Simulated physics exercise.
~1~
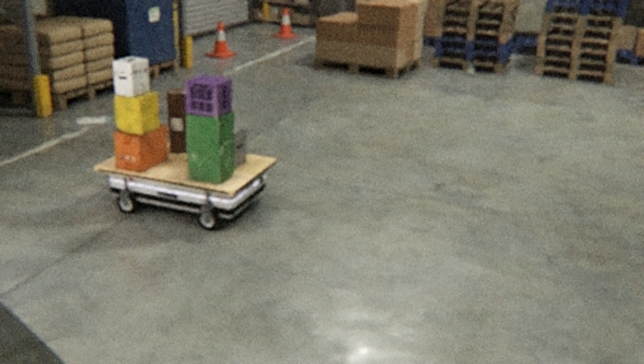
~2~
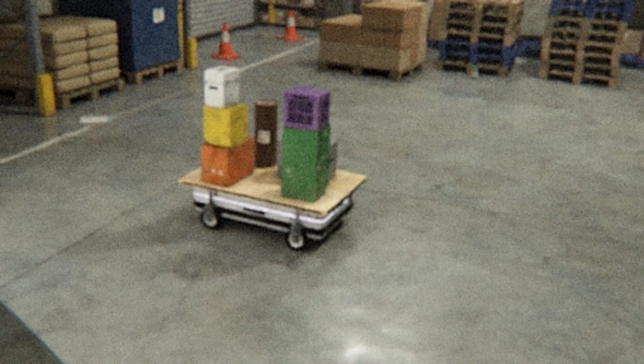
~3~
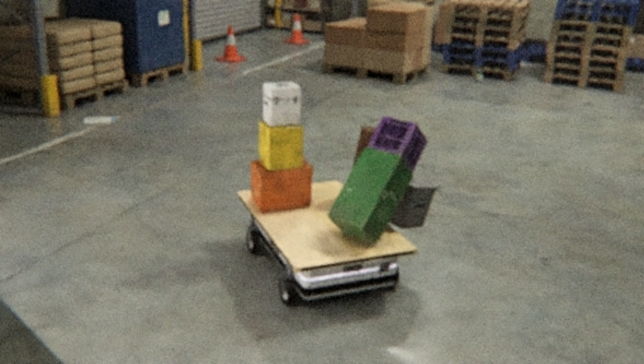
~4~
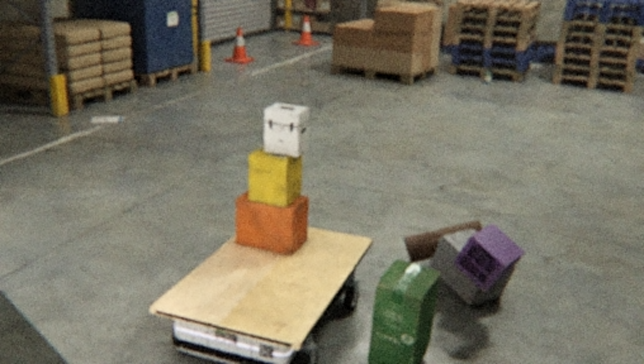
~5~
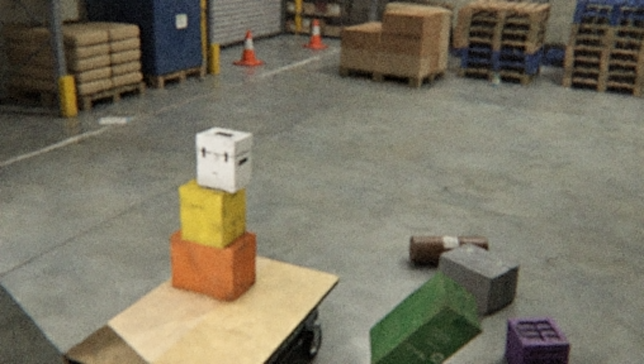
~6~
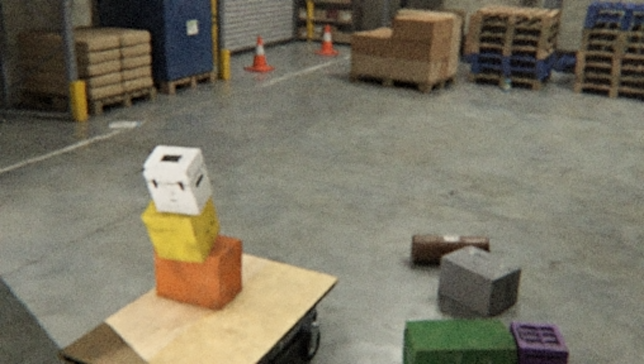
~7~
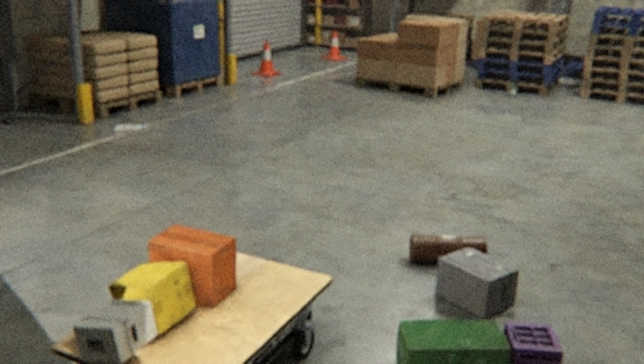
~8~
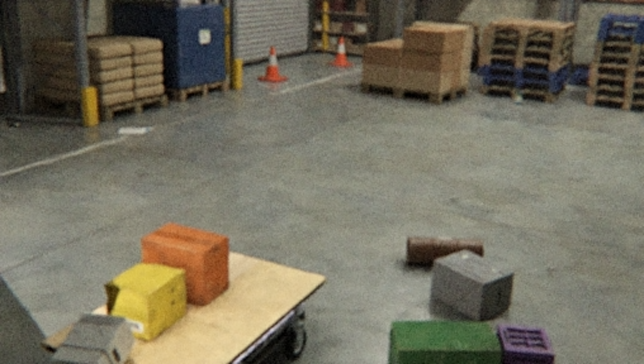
The video shows a cart carrying stacked boxes across a warehouse floor and turning as the green, purple and grey boxes and brown canister tumble off; then the white and yellow boxes topple left, leaving the yellow one lying beside the orange box, which remains on the deck.
